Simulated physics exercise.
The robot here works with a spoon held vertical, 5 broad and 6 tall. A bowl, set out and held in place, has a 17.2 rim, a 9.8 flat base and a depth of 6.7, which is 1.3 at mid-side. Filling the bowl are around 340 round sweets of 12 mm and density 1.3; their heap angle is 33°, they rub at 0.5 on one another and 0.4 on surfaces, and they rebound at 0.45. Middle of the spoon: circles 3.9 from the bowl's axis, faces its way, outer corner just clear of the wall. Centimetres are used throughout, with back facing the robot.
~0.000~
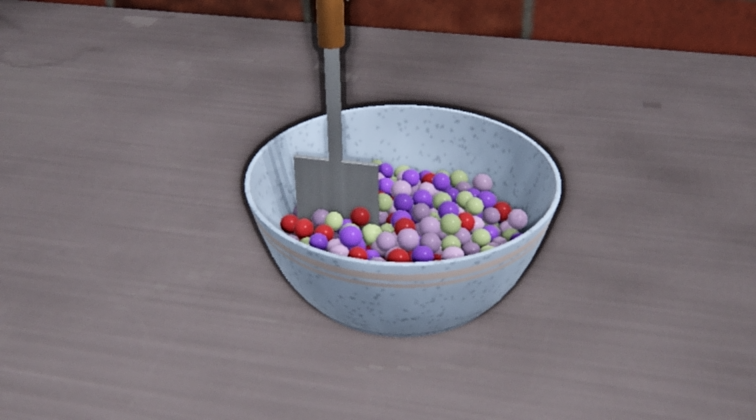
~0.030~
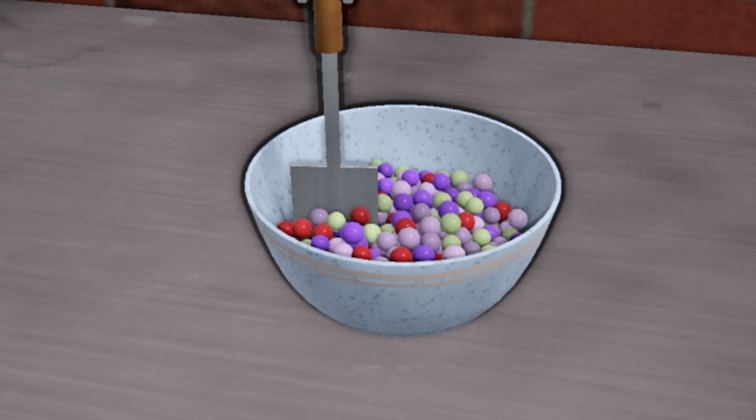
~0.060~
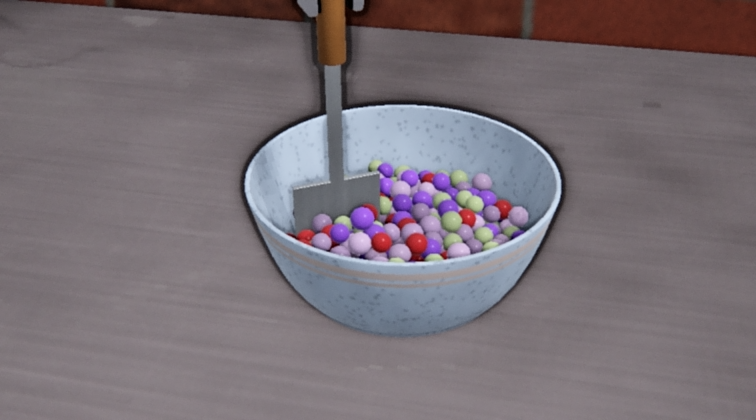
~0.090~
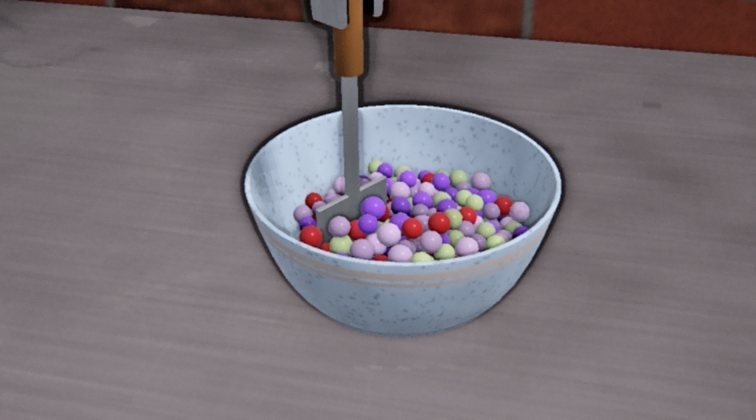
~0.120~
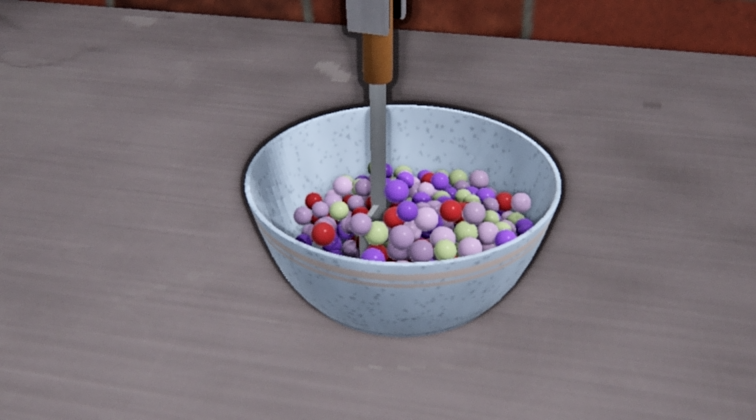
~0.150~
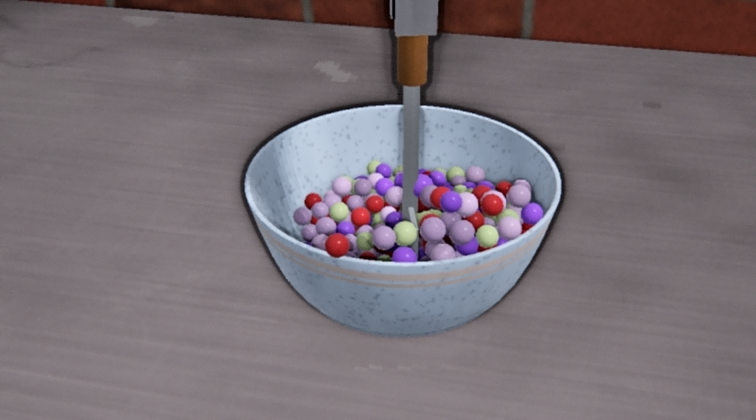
On a grey, faintly streaked tabletop in front of a red brick wall, a fixed view looks down at an angle. A pale blue speckled bowl holds small purple, lilac, red and light green balls, with a flat grey metal blade on a wooden handle upright at its left. The held tool sinks slightly, then sweeps rightward through the near balls, turning edge-on and pushing them aside.
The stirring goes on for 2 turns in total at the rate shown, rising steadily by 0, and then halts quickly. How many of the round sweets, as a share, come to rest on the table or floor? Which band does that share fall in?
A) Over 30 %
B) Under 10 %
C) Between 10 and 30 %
The answer is A.
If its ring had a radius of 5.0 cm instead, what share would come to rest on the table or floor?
In that case roughly 30 per cent.
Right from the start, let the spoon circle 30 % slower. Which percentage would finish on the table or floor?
In that case it comes to around 25 percent.
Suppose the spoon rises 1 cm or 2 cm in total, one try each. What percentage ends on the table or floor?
Roughly 40 percent, then roughly 35 percent.
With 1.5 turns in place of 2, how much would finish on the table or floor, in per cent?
I'd expect some 40 per cent.
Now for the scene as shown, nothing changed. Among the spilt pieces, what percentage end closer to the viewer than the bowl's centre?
Around 40 %.
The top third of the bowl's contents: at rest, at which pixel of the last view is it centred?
I'd put it at about (336, 272).
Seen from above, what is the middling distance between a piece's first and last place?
Near 10 cm.
By 0.44 s, 346° round, highest piece 9 above the table; 255 in the bowl, 59 on the table or floor, 21 in flight or on the tool.
By 0.73 s, 224° round, highest piece 9 above the table; 209 in the bowl, 112 on the table or floor, 14 in flight or on the tool.
By 1.07 s, 0° round, highest piece 6 above the table; 182 in the bowl, 153 on the table or floor.
By 1.77 s, 0° round, highest piece 6 above the table; 182 in the bowl, 153 on the table or floor.
Final count, 182 in the bowl, 153 on the table or floor. That is 46 % on the table or floor.
